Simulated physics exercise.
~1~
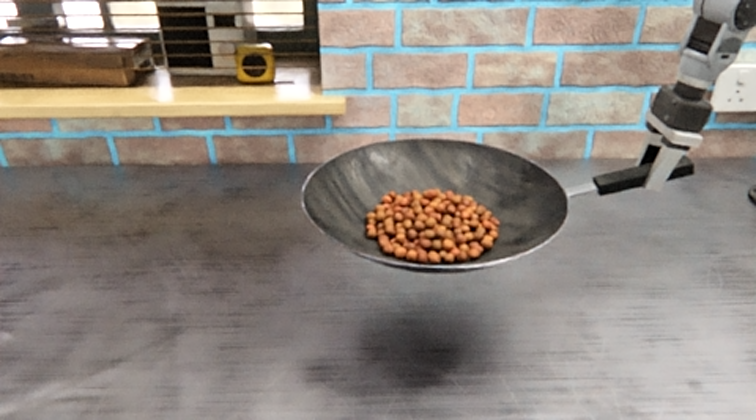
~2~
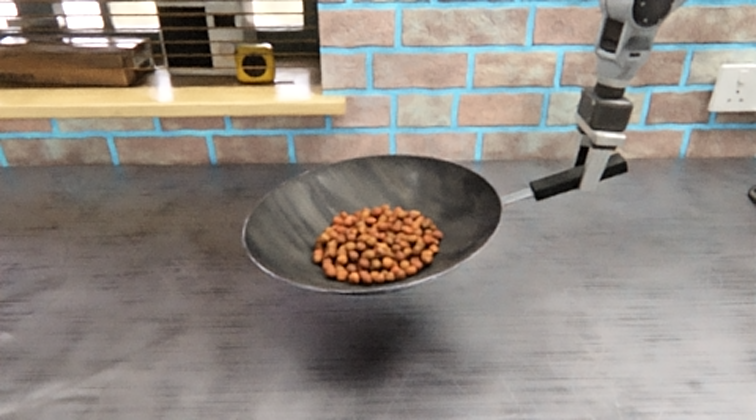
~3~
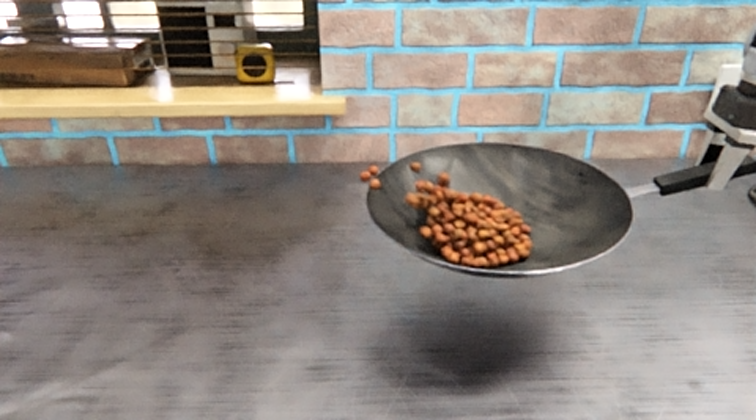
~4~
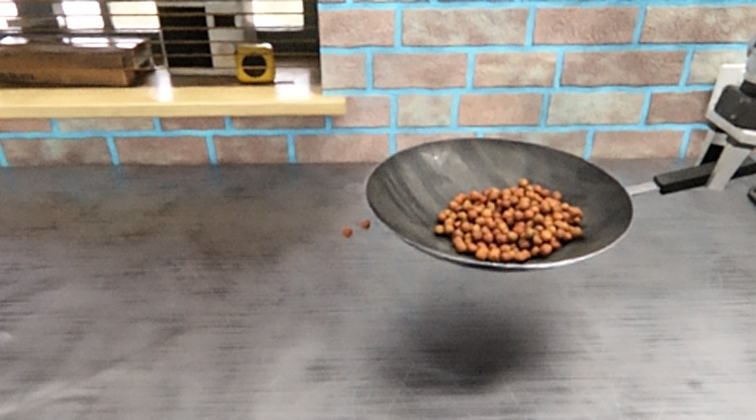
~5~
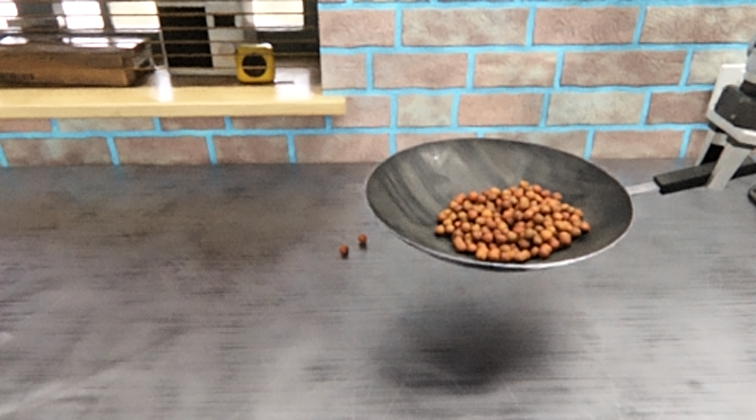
The video shows a robot gripper holding a dark wok of hazelnuts above a gray table, moving it left and then swiftly back right. The nuts surge toward the left rim and two spill onto the table, while the rest settle in the now still wok.
